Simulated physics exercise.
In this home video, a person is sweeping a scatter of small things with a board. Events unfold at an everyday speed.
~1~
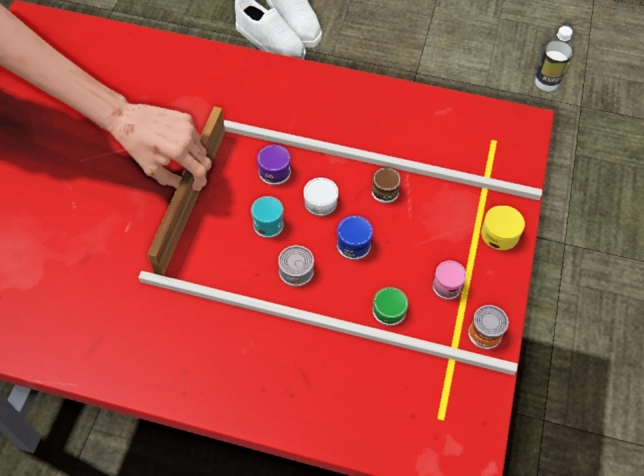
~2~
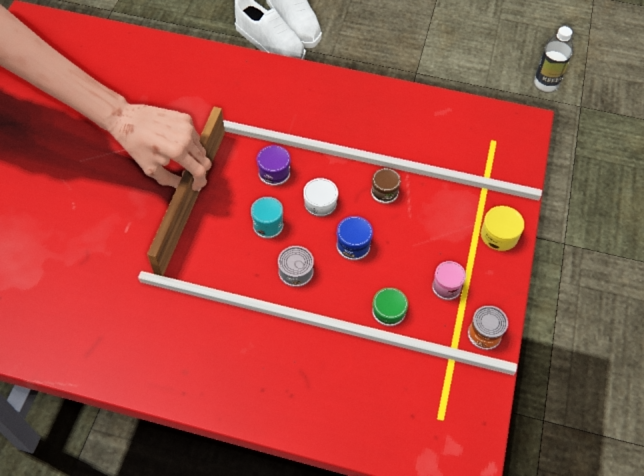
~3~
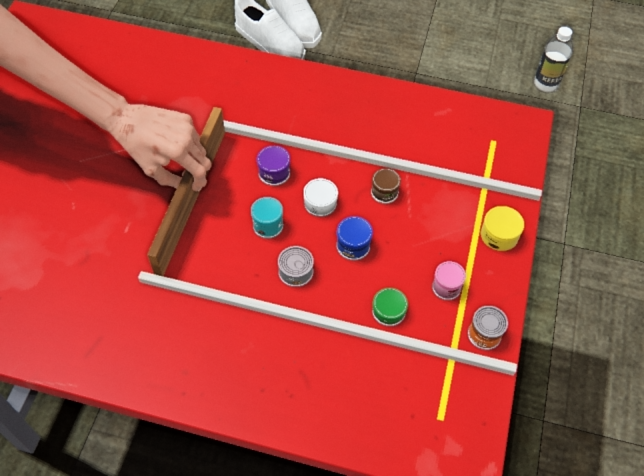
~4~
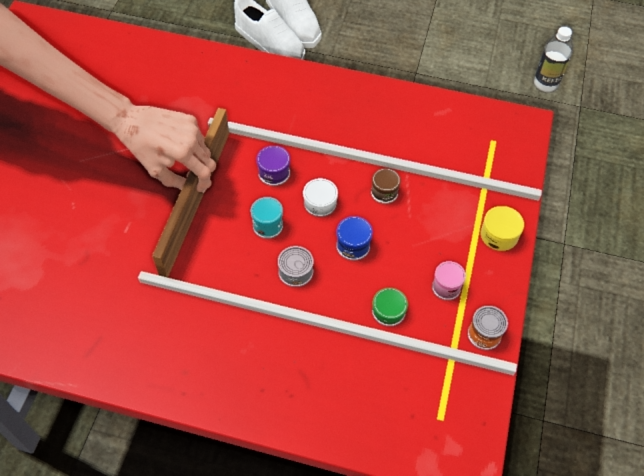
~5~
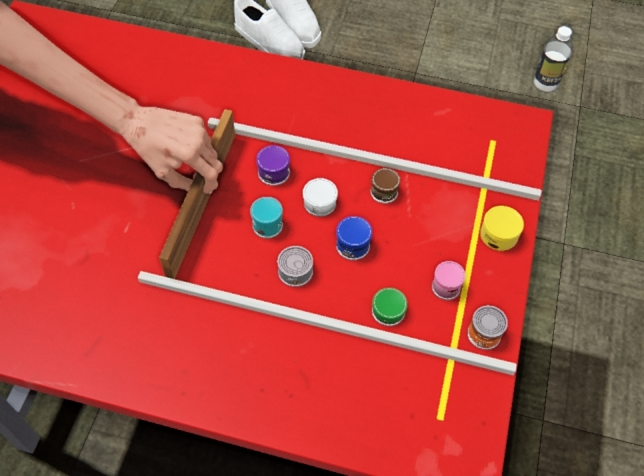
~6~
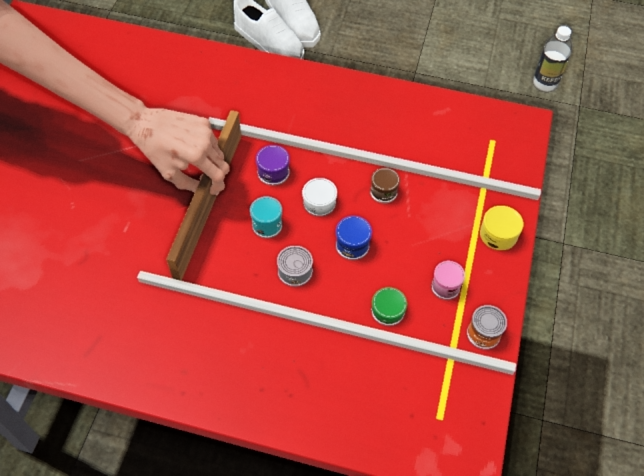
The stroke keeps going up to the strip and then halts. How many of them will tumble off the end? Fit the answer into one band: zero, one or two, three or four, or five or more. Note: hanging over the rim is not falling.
I would say zero.
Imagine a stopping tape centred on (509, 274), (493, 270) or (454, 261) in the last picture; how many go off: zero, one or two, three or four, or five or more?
Place by place: More than four, then five or over, then no fall at all.
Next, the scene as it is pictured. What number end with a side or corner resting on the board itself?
Looks like 5 of them, all told.
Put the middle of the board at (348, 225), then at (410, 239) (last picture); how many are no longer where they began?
6 by the first point, 8 by the second.
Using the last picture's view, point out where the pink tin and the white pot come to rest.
Pink tin: About (510, 294); white pot: About (491, 242).
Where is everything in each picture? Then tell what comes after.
In the first picture, orange tin (488, 327); yellow tub (502, 228); pink tin (449, 281); board (190, 188); tape (470, 265).
In the second picture, yellow tub (502, 229); turquoise tin (268, 218).
In the third picture, pink tin (449, 281); white pot (321, 198).
In the fourth picture, orange tin (487, 328); purple pot (274, 166).
In the fifth picture, yellow tub (502, 229); blue pot (354, 238).
In the sixth picture, orange tin (487, 328); yellow tub (501, 228); pink tin (448, 280); board (207, 193); tape (469, 265).
Early on, none off yet; orange tin at rest near (487, 328); yellow tub at rest near (501, 228); pink tin at rest near (448, 280).
A while later, none off yet; orange tin at rest near (487, 328); yellow tub at rest near (501, 228); pink tin travelled a little near (461, 287).
Finally, the number that fall off is zero.
